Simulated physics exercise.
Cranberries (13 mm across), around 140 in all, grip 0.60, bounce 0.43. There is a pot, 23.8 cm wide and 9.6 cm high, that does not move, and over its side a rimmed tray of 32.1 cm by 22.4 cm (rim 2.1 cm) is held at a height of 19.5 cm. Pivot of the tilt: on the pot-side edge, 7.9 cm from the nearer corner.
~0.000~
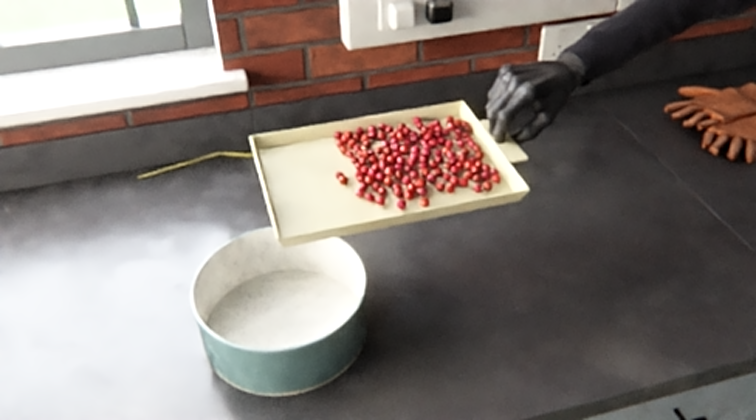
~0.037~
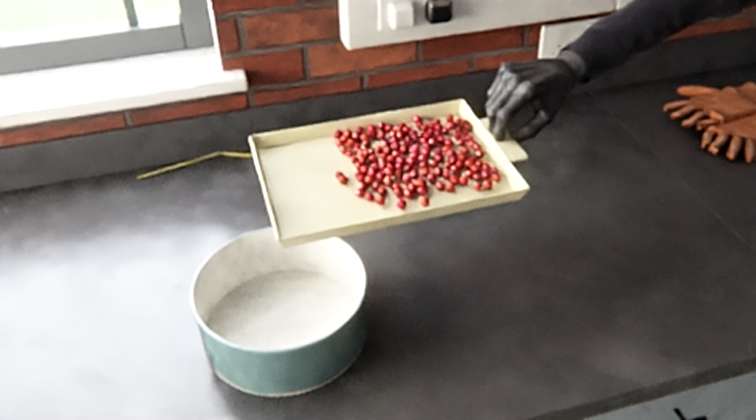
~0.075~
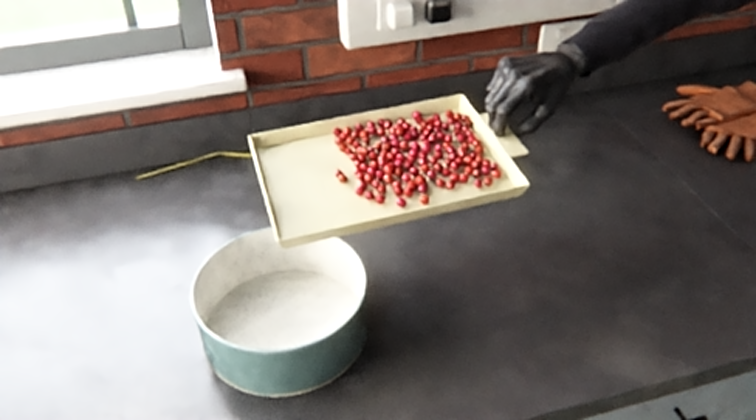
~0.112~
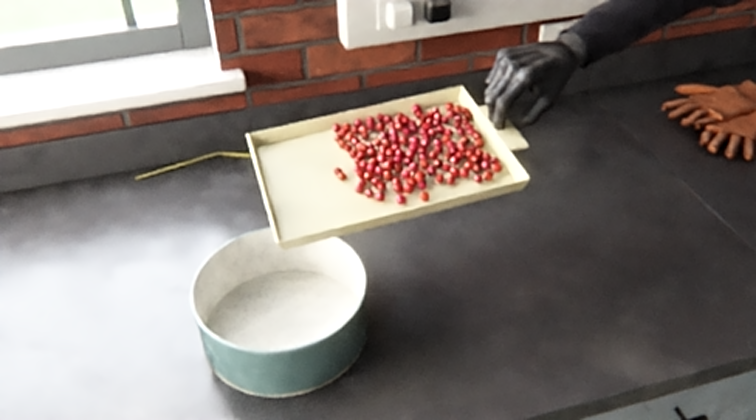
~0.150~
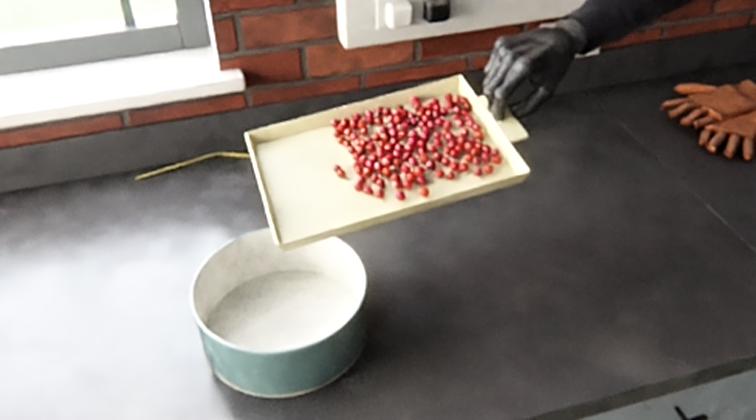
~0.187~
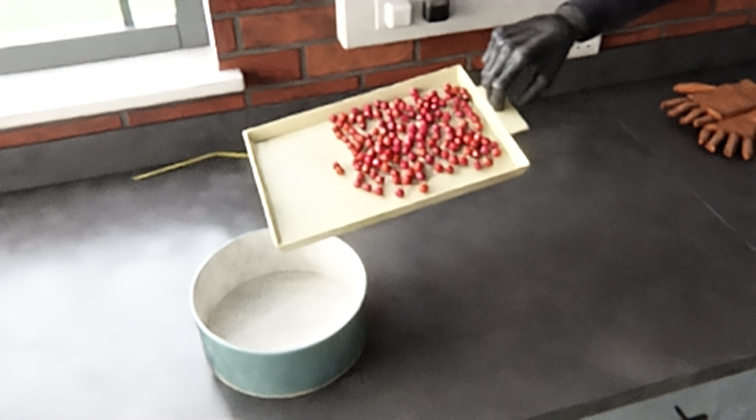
On a dark kitchen counter, a black-gloved hand slightly raises a berry-covered tray's right end.
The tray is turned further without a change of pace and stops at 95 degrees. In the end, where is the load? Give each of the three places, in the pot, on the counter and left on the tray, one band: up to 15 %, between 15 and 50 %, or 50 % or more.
Pot: 50 % or more; counter: Up to 15 %; left on the tray: Up to 15 %.
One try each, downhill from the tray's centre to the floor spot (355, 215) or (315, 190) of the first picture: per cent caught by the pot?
Roughly 95 per cent on the first try and 60 per cent on the second.
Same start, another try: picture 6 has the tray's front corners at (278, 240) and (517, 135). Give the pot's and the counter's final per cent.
Pot 70 % / counter 30 %.
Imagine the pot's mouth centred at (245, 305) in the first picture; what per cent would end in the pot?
I'd expect near 100 per cent.
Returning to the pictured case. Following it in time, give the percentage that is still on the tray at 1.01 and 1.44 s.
First 45, then 5.
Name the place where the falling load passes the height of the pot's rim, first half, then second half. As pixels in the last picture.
(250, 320) first, (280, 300) later, roughly.
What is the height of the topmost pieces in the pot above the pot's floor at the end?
About 3.0 centimetres.
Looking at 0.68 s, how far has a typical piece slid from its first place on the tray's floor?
By then it sits near 16 cm from where it began.
Then, at 0.68 s, tilt 50 degrees; the tray holds 100 %, the pot 0 %.
After 1.01 s, tilt 77 degrees; the tray holds 45 %, the pot 45 %.
After 1.44 s, tilt 95 degrees; the tray holds 5 %, the pot 90 %.
At rest (2.1 s), pot 100 %, counter 0 %, tray 0 %.
